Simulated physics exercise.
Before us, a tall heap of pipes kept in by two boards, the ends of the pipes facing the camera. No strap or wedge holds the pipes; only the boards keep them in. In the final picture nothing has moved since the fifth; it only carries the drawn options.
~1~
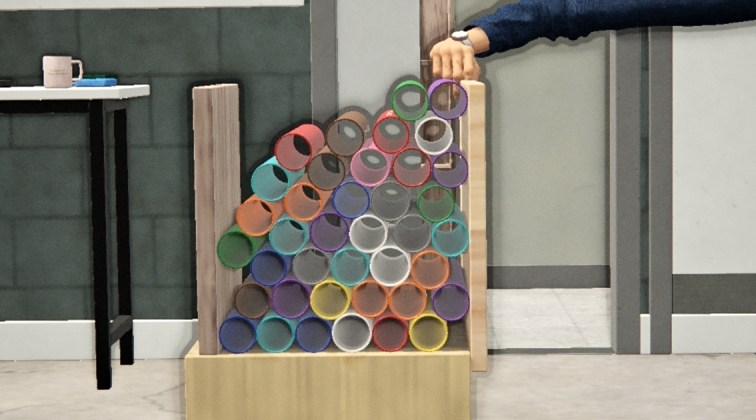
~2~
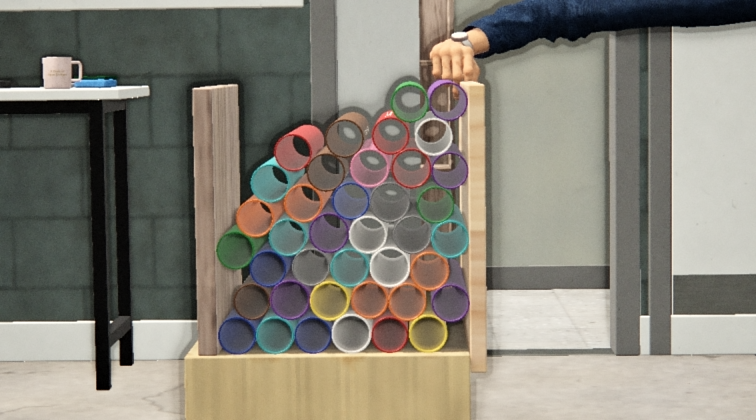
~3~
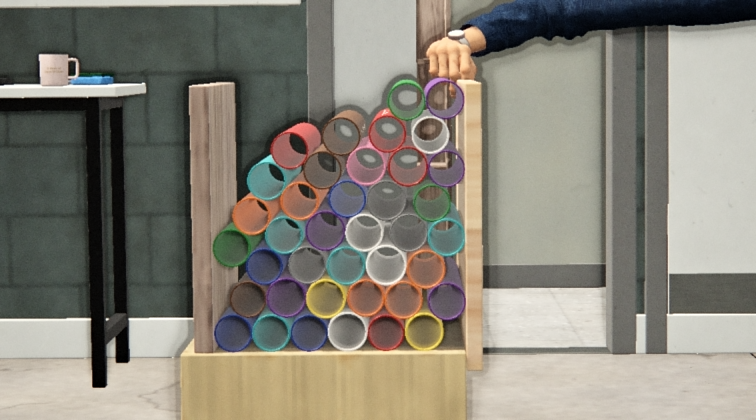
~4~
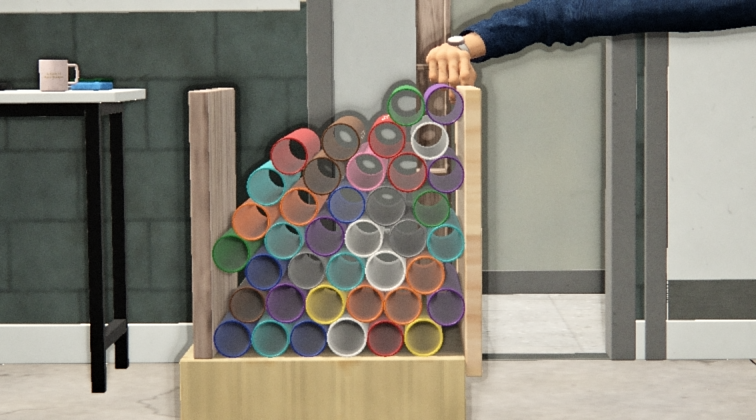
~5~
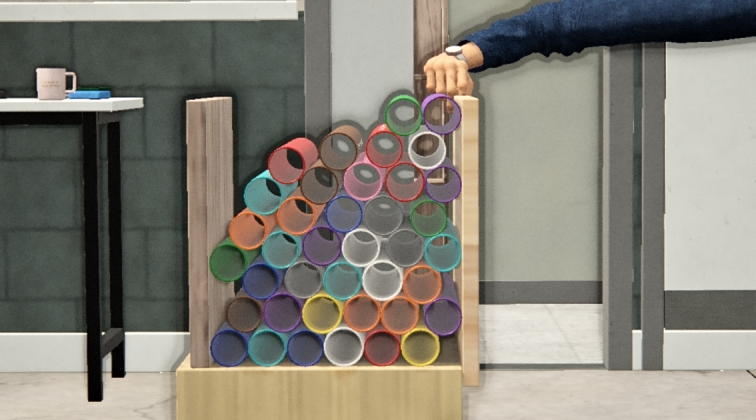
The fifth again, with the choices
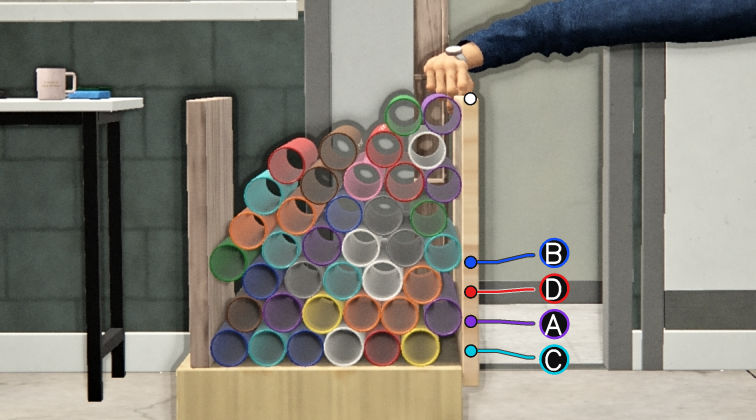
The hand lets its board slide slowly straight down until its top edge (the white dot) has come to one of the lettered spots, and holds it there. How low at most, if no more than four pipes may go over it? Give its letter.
B is the limit.
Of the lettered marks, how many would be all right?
One of the four.
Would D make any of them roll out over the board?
At D: Yes.
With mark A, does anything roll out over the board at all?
Yes, at A.
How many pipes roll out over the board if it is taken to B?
At B the number is four.
On the marked copy, A at (471, 321); B at (471, 262); C at (471, 351); D at (471, 292); the white dot at (471, 99).
With B. Early on, top of the board (462, 169).
Further on, top of the board (462, 250).
At the end, top of the board (462, 262), four out over the board.
As for the rest, A more than four out over the board; C more than four out over the board; D more than four out over the board.
